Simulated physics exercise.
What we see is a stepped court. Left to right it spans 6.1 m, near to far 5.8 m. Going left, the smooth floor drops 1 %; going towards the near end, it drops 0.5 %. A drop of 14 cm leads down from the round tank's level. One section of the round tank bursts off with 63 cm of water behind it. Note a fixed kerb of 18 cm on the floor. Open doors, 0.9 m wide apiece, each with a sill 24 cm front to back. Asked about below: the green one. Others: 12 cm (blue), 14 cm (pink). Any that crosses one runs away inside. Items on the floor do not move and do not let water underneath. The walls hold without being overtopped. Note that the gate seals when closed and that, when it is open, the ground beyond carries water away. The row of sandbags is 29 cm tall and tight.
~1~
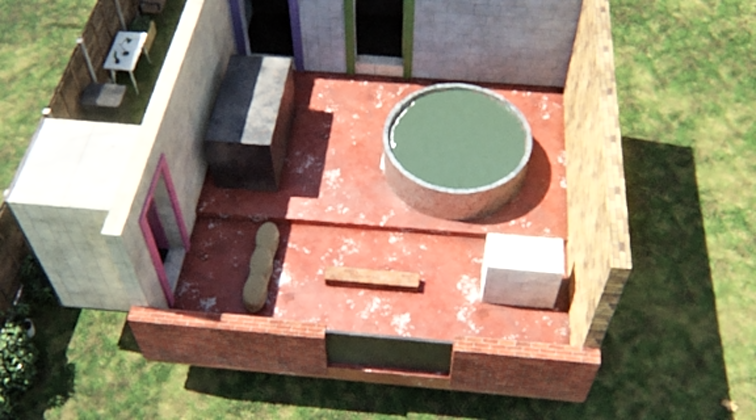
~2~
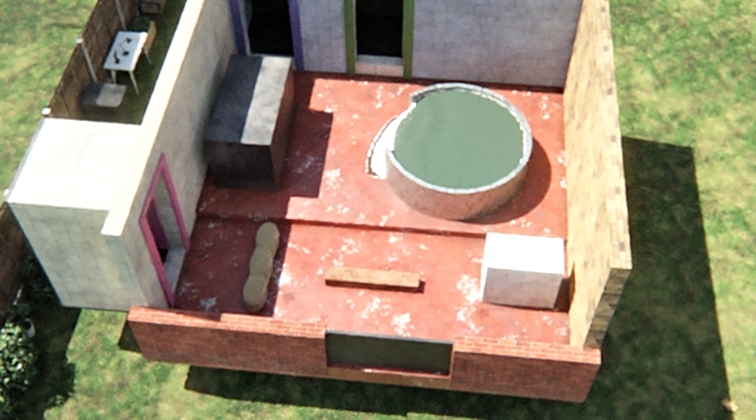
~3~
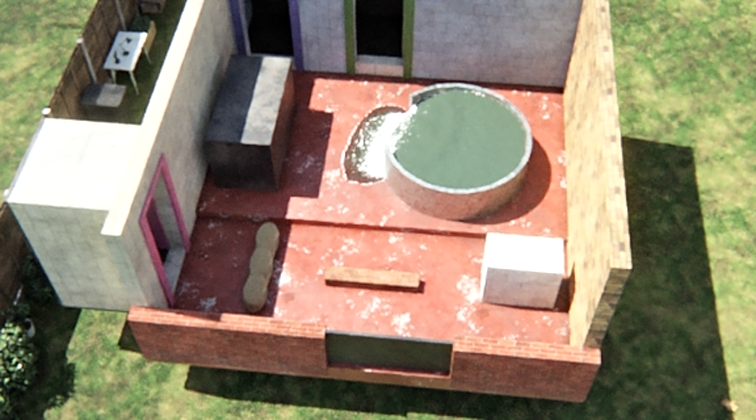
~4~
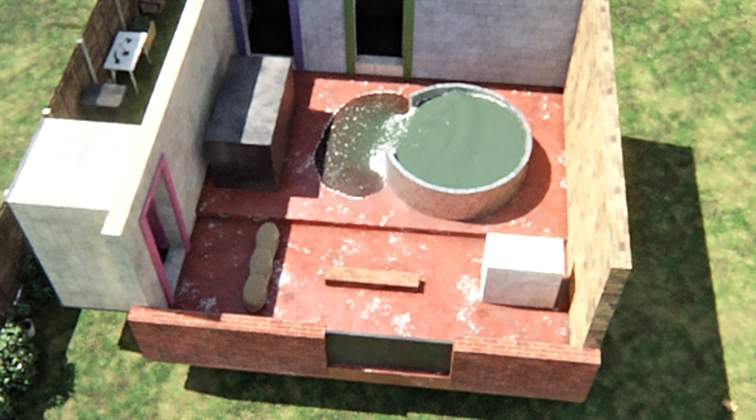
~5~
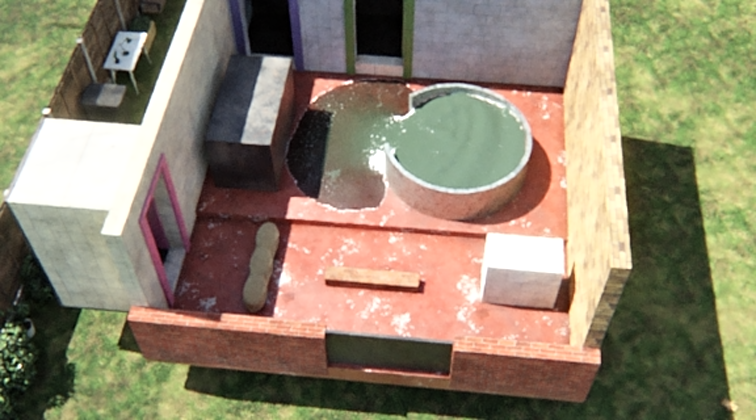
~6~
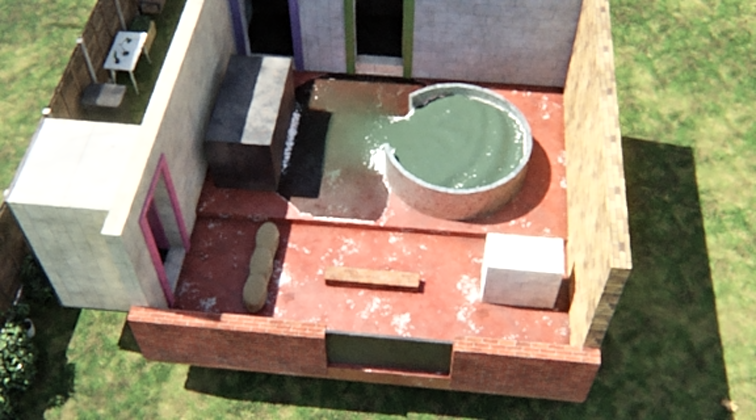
Greenish water bursts from the left side of a round, pale-walled tank, foaming white at first, then fanning across the red floor until it reaches the dark block on the left, while the tank stays nearly full. The walled court is seen from high above, with grass around it and a fixed camera. A white block, a low tan bar and joined tan rounds sit motionless nearer the front brick wall.
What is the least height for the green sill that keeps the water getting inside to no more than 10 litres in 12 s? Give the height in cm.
13 cm.
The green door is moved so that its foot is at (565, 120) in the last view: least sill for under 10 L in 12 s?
About 7.5 cm.
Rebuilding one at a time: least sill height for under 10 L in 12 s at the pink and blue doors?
You'd want about 11.0 centimetres at pink and about 28 centimetres at blue.
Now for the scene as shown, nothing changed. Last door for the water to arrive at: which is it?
The pink one comes last.
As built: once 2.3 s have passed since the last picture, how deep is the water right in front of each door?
Before blue it's 26 cm, before pink 8 cm, before green 13 cm.
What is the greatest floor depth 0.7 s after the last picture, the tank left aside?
Close to 40 centimetres.
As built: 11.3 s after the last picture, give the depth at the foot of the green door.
Some 5.0 centimetres.
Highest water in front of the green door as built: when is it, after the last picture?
At roughly 3.5 s.
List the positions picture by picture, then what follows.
The first picture shows the round tank at (457, 139) is whole and still, 63 cm deep; the green door at (379, 34) is dry.
In the second picture, water pours out at (392, 138) and has run 0.3 m, to a hidden place; about 7 cm deep outside, 63 cm at the back.
In the third picture, the front is at (347, 162), 0.7 m from the gap at (392, 139); 1.1 m2 of floor is wet, 63 cm left at the back.
In the fourth picture, water pours out at (392, 140) and has run 1.2 m, to (342, 111); about 6 cm deep outside, 63 cm at the back.
In the fifth picture, the gap is at (392, 140), the front 1.7 m out at (312, 109); the back of the round tank holds 63 cm.
In the sixth picture, the front is at a hidden place, 2.2 m from the gap at (392, 139); 5.5 m2 of floor is wet, 58 cm left at the back; water is at the green door at (379, 34).
Then, 0.7 s after the last picture water covers 25 % of the floor, deepest (40 cm) near (238, 67); 10 cm at the green door, 0 litres in over its 25 cm sill.
Then, 2.3 s after the last picture water covers 50 % of the floor, deepest (37 cm) near (248, 67); 13 cm at the green door, 0 litres in over its 25 cm sill.
Then, 11.3 s after the last picture water covers 90 % of the floor, deepest (17 cm) near (272, 276); 5 cm at the green door, 0 litres in over its 25 cm sill.
At the green door as built, the water peaked near 14 cm, 3.3 s after the last picture.
With a sill of 11 cm, 23 litres would have come in within the 12 s; with 15 cm, 3 litres. So under 10 litres takes about 13 cm.
